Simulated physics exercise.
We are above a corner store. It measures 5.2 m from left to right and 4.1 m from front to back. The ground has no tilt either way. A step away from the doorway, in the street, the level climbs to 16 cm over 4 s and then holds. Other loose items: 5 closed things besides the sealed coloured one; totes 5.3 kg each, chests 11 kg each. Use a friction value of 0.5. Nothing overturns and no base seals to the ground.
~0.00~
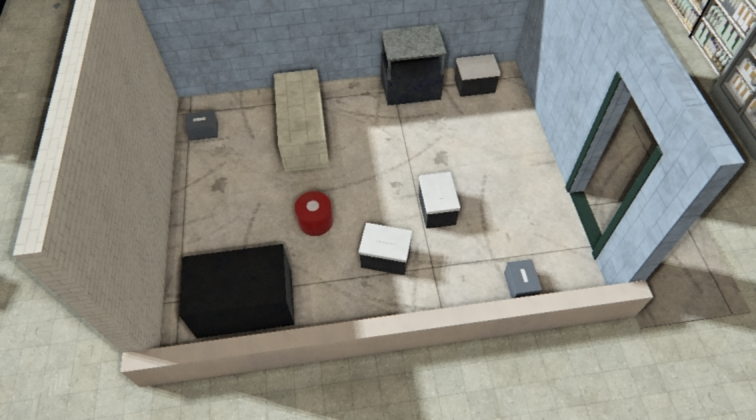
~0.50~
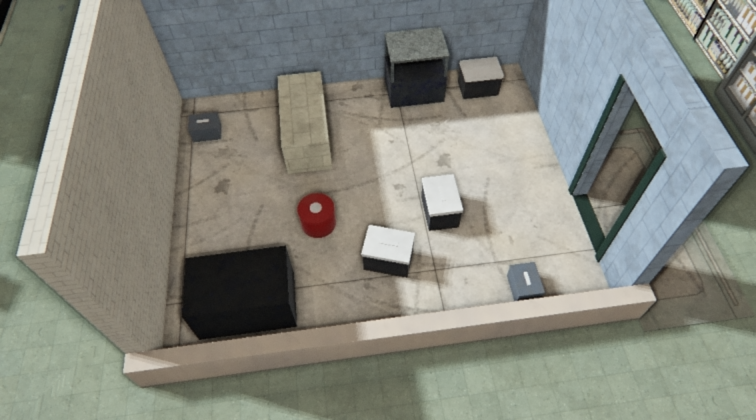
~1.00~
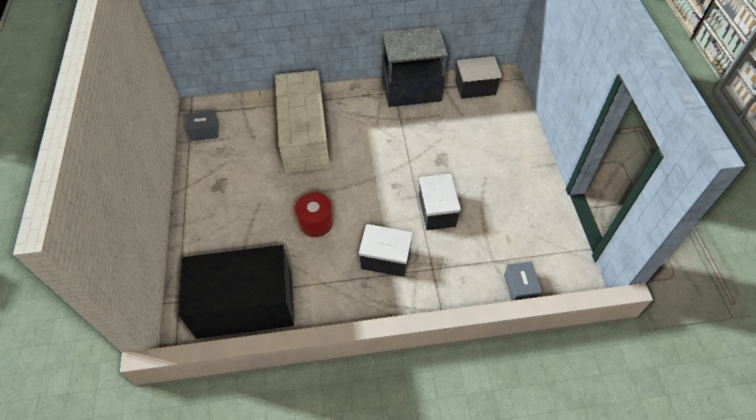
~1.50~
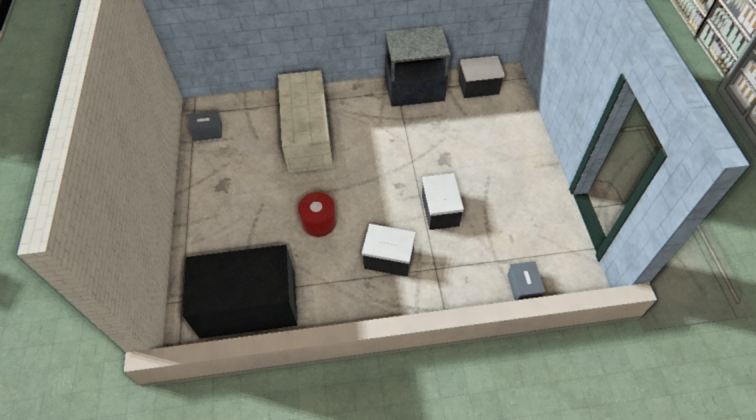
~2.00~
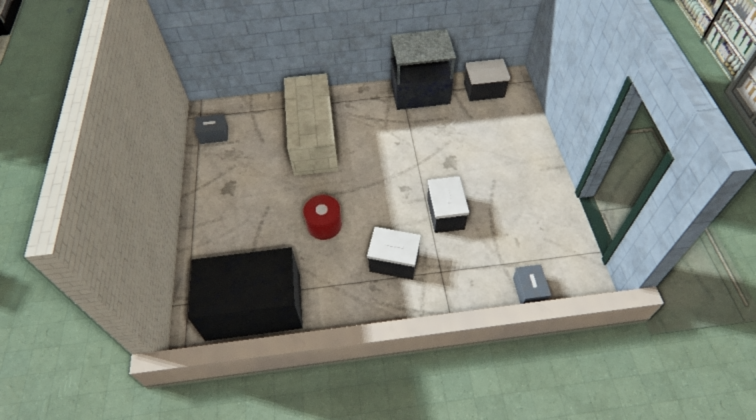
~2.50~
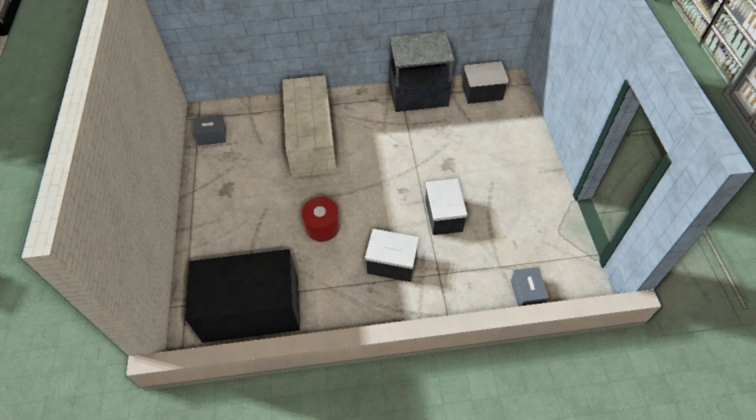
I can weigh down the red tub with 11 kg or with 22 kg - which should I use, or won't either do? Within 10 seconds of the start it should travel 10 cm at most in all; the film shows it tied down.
Go with the lighter one.
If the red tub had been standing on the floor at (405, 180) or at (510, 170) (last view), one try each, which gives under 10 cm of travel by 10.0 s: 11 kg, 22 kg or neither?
Note, in order: Both OK; both OK.
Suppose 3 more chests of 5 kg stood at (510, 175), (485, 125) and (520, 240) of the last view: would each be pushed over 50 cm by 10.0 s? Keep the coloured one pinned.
Spot one stays inside, spot two stays inside, spot three crosses the limit.
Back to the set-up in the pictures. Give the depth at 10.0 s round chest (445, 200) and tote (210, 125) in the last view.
Some 5 cm at the first, some 0 cm at the second.
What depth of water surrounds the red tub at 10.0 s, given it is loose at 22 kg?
4 cm, roughly.
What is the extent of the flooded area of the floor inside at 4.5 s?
Some 4.0 m2 of it.
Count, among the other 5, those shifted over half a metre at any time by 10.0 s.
By my tally, 3.
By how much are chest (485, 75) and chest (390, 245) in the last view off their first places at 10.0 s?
In turn: 0 cm, 60 cm.
After 3.5 s the red tub would be 0 cm from its start with 11 kg and 0 cm from its start with 22 kg; 0 cm of water round it then.
After 4.5 s the red tub would be 0 cm from its start with 11 kg and 0 cm from its start with 22 kg; 0 cm of water round it then.
After 7.0 s the red tub would be 0 cm from its start with 11 kg and 0 cm from its start with 22 kg; 1 cm of water round it then.
After 10.0 s the red tub would be 0 cm from its start with 11 kg and 0 cm from its start with 22 kg; 4 cm of water round it then.
